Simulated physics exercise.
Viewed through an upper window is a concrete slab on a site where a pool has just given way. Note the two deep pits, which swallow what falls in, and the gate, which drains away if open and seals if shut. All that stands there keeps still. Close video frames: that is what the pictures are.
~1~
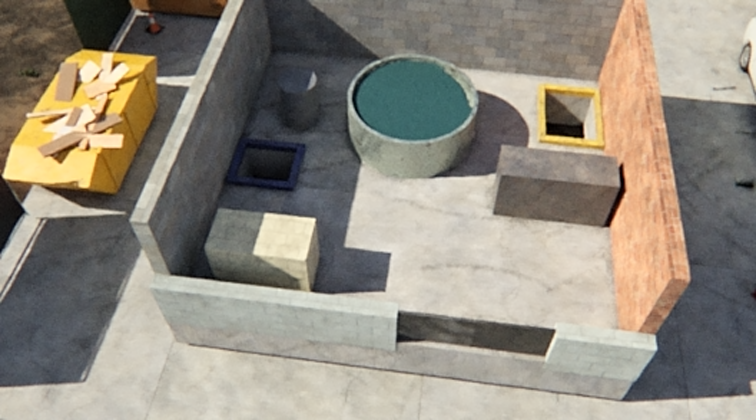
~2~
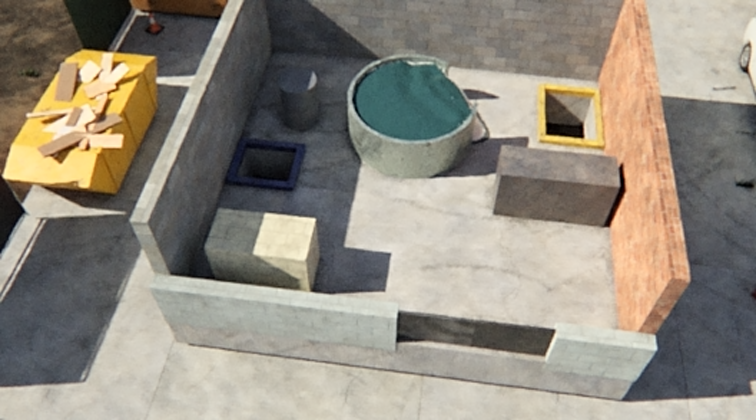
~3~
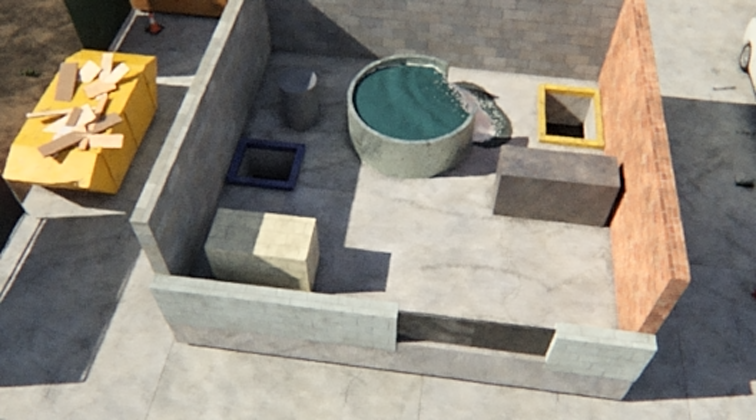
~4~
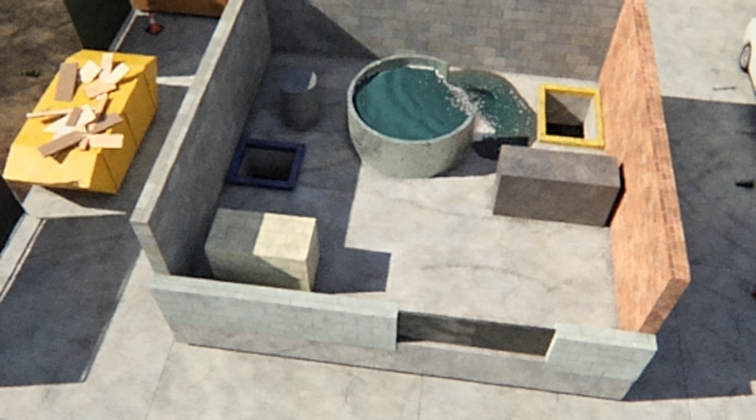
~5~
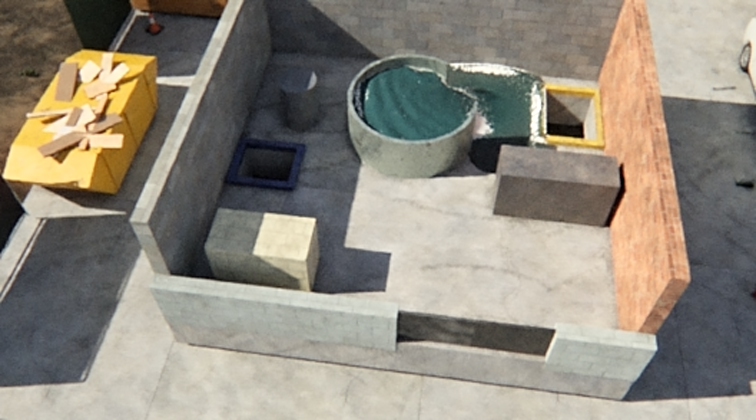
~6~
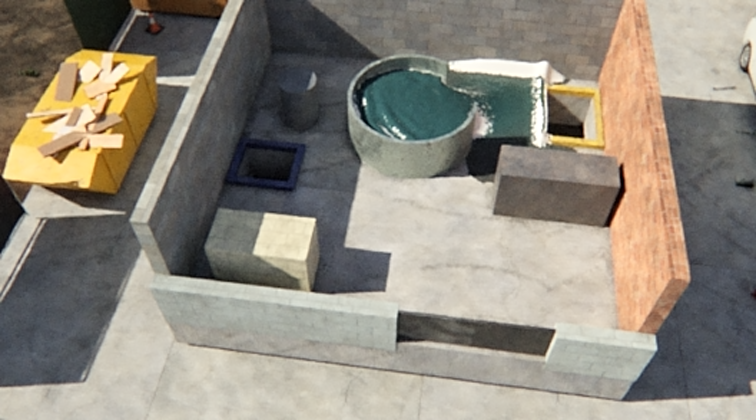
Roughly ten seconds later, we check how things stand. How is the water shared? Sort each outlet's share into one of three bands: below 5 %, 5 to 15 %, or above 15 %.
Shares: The gate gets below 5 %; the yellow pit gets above 15 %; the blue pit gets below 5 %.
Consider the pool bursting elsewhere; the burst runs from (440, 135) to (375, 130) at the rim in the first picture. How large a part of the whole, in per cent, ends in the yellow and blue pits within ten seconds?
The yellow pit takes 2 per cent and the blue pit 4 per cent.
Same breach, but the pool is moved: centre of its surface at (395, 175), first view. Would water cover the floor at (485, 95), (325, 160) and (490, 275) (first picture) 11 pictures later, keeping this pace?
So, first one got wet, second one stays dry, third one got wet.
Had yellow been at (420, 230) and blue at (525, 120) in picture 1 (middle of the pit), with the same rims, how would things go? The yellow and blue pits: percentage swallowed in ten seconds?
The yellow pit takes around 2 percent, while the blue pit takes around 35 percent.
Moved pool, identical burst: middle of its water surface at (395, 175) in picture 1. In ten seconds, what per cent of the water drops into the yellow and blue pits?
Within ten seconds the yellow pit collects 30 percent of the total and the blue pit 0 percent.
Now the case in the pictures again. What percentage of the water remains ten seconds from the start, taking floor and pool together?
44 %.
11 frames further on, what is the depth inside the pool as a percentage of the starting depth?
46 percent or thereabouts.
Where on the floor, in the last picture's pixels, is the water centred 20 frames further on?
The spot I would choose is (455, 122).
A moment on, water covers 20 % of the floor; the gate 0 %, the yellow pit 10 %, the blue pit 0 %.
Next, water covers 20 % of the floor; the gate 0 %, the yellow pit 25 %, the blue pit 0 %.
Then, water covers 35 % of the floor; the gate 0 %, the yellow pit 40 %, the blue pit 0 %.
Later, water covers 45 % of the floor; the gate 0 %, the yellow pit 52 %, the blue pit 0 %.
In the end, water covers 65 % of the floor; the gate 0 %, the yellow pit 57 %, the blue pit 0 %.
